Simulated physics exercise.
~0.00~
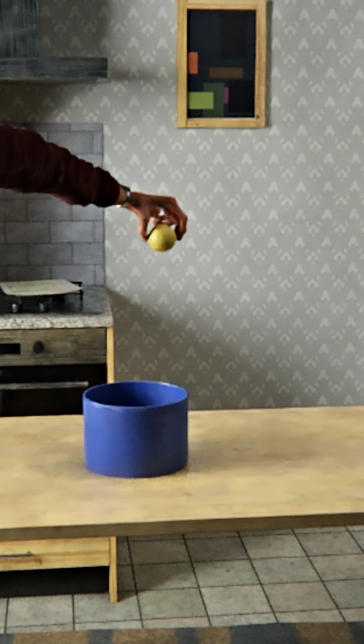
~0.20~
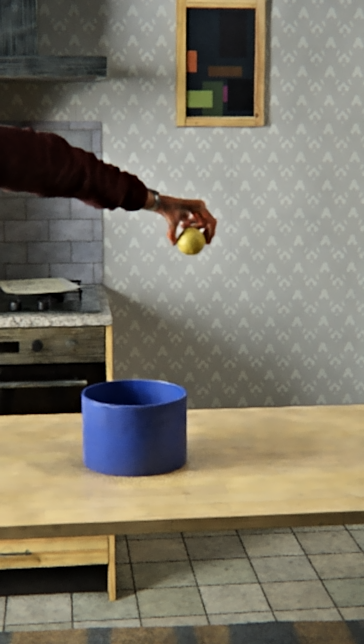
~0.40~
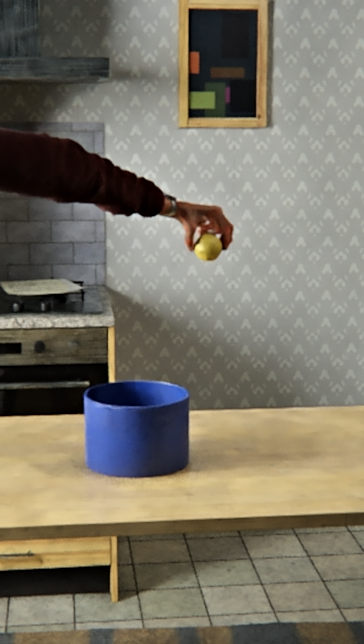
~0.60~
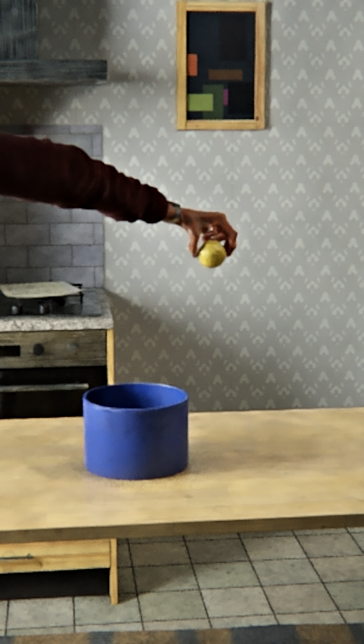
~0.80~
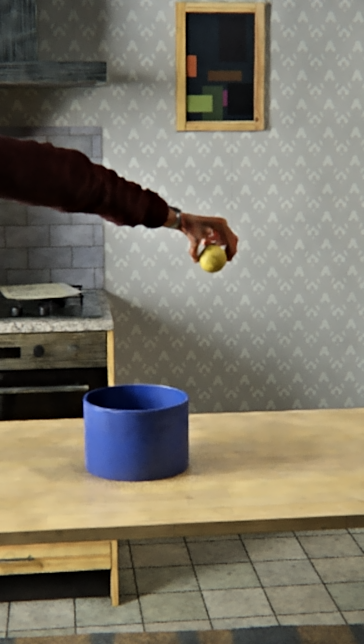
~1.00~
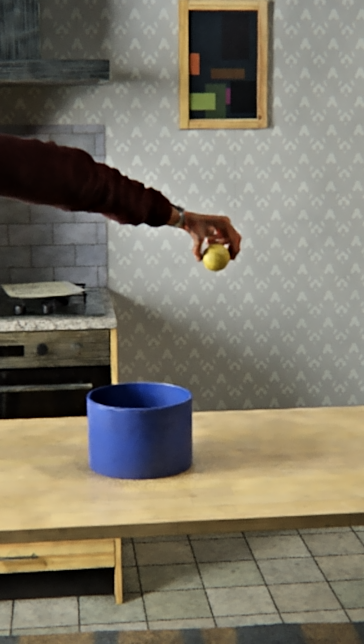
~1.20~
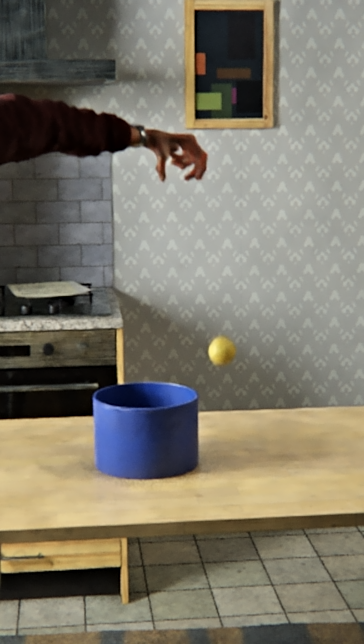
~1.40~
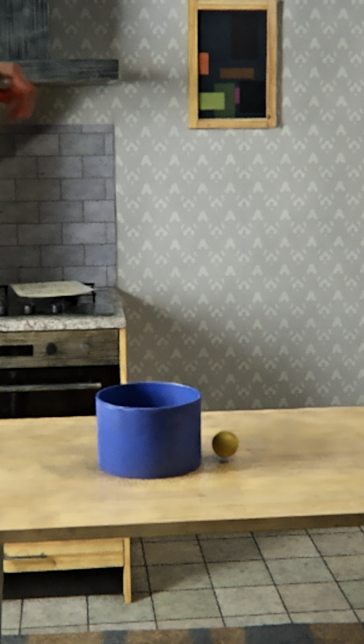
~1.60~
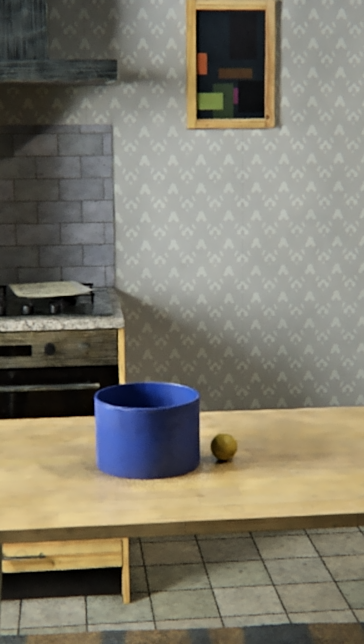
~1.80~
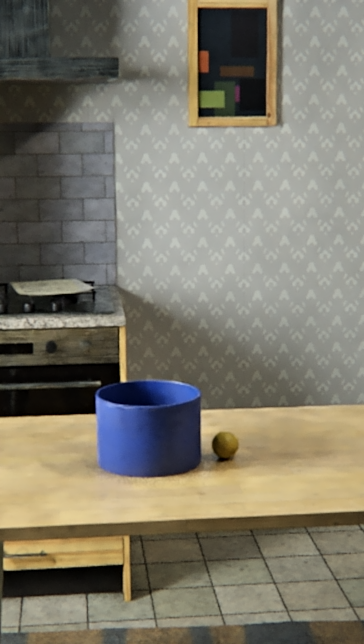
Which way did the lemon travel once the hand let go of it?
It went down, dropping to the counter beside the blue pot.
